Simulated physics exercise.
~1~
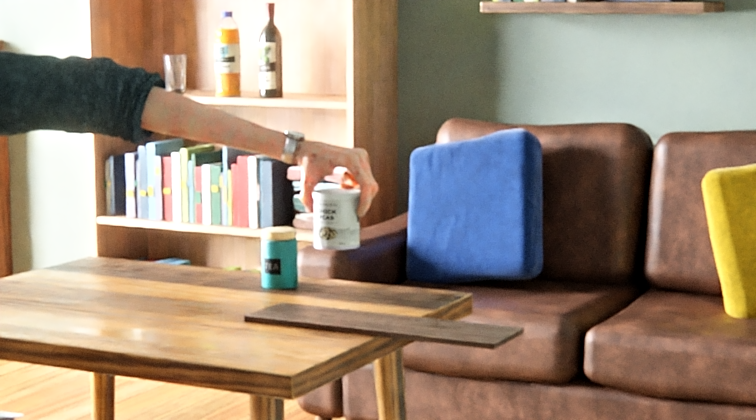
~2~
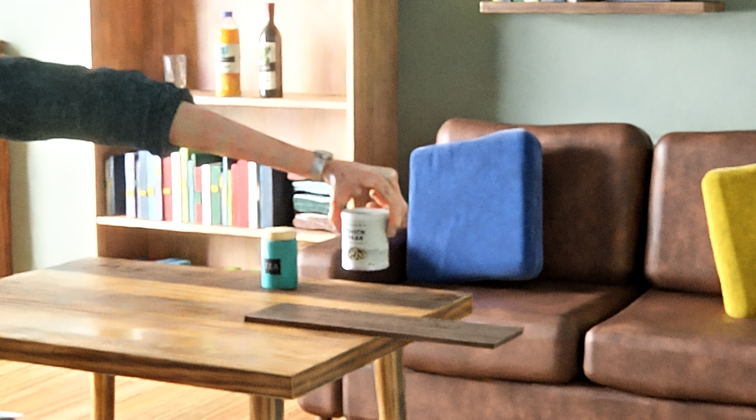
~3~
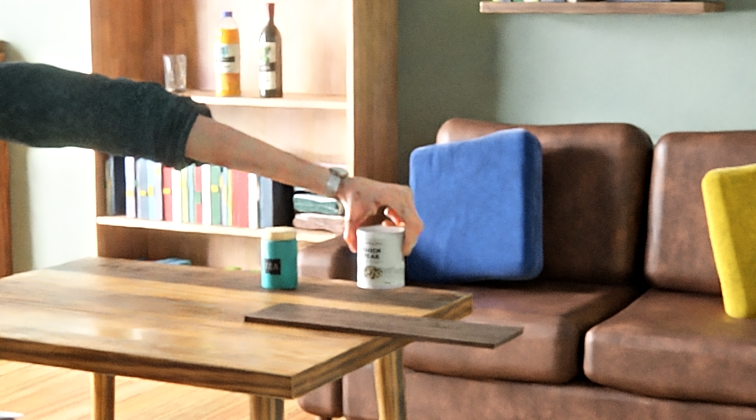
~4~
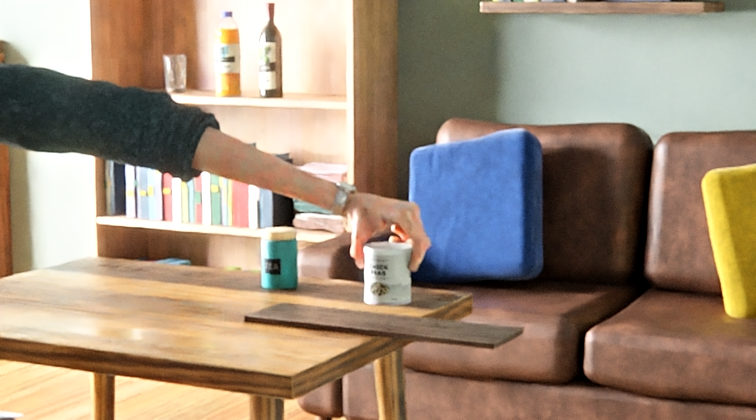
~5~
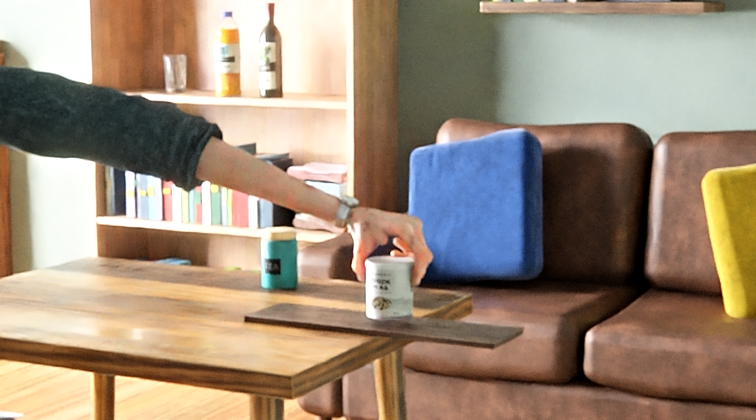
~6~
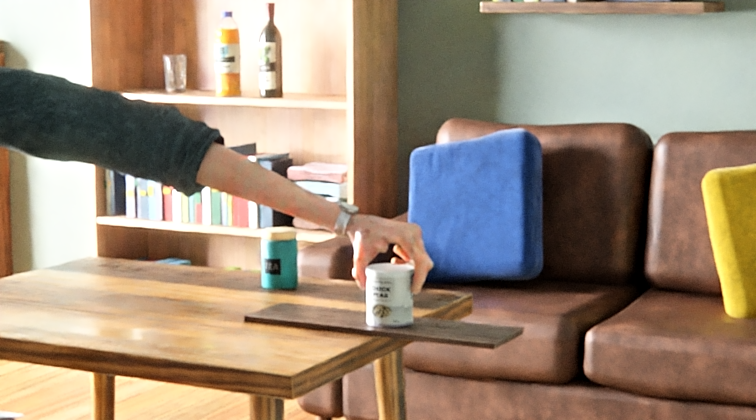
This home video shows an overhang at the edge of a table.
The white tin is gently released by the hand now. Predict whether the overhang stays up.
Prediction: It stays up.
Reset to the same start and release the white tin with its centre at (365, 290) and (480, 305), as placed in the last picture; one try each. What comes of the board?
Stays put, then Topples.
Then, 0.40 s later than the last frame, all is still.
Then, 0.90 s later than the last frame, white tin resting near (390, 295).
When it is over, all 3 as before. End places, in pixels of the last picture, white tin near (390, 295). The board keeps its balance.
